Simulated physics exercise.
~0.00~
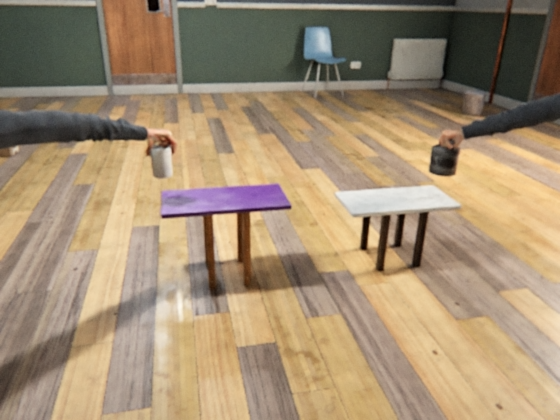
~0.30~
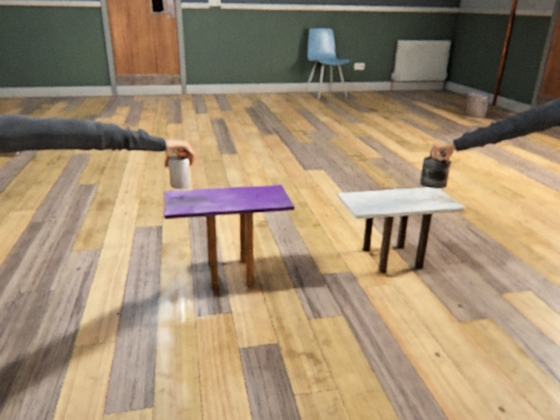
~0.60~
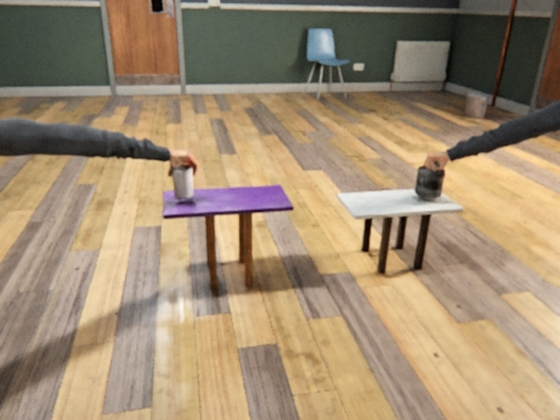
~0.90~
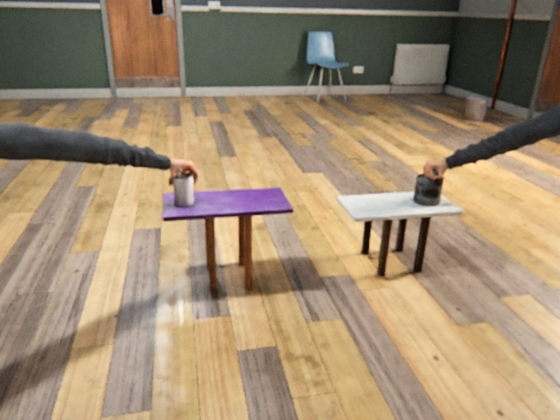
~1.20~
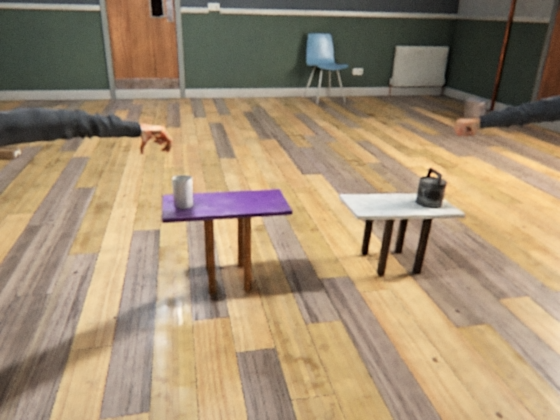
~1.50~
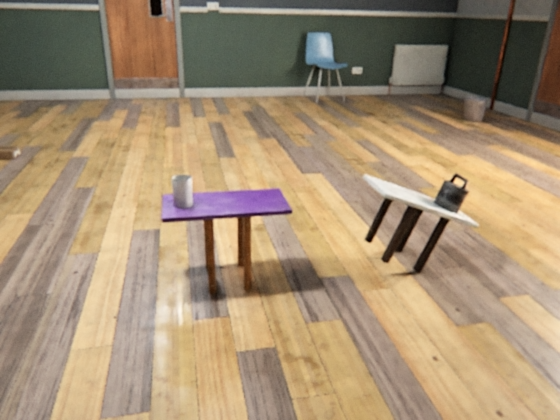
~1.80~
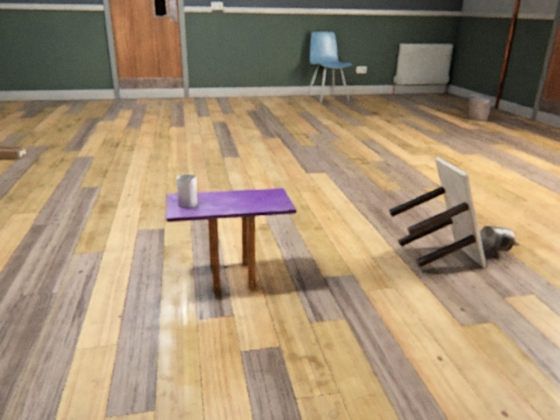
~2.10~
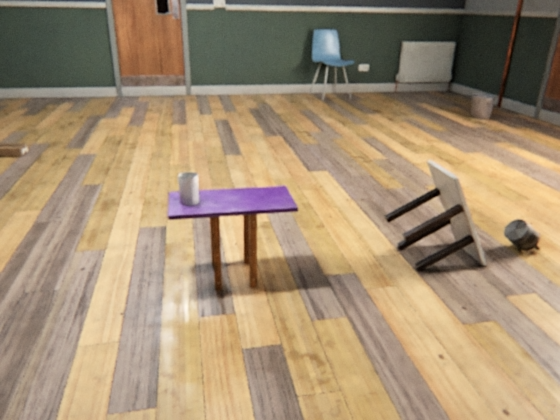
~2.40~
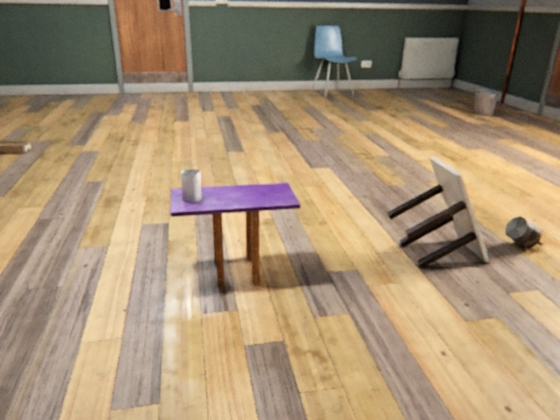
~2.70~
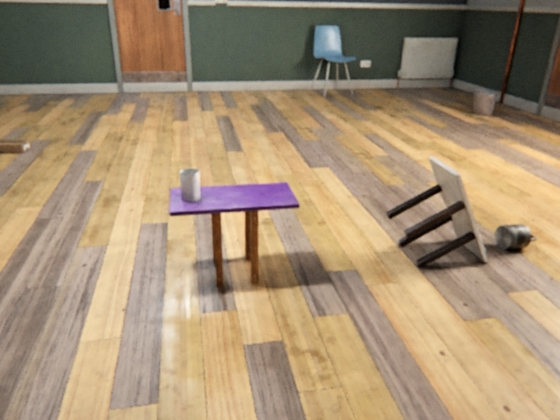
Two hands reach in from opposite sides of a room with a patchwork wooden floor, green walls, a door and a blue chair, seen from the front and slightly above. The left one holds a pale beaker over a purple trestle, and the right one a dark pot-like object over a white stand. Both lower their objects onto the tops, let go and draw back. The white stand then tips to the right and topples onto its side, spilling the dark object, which rolls on the floor beside it. The purple trestle stays standing with the beaker upright on top.
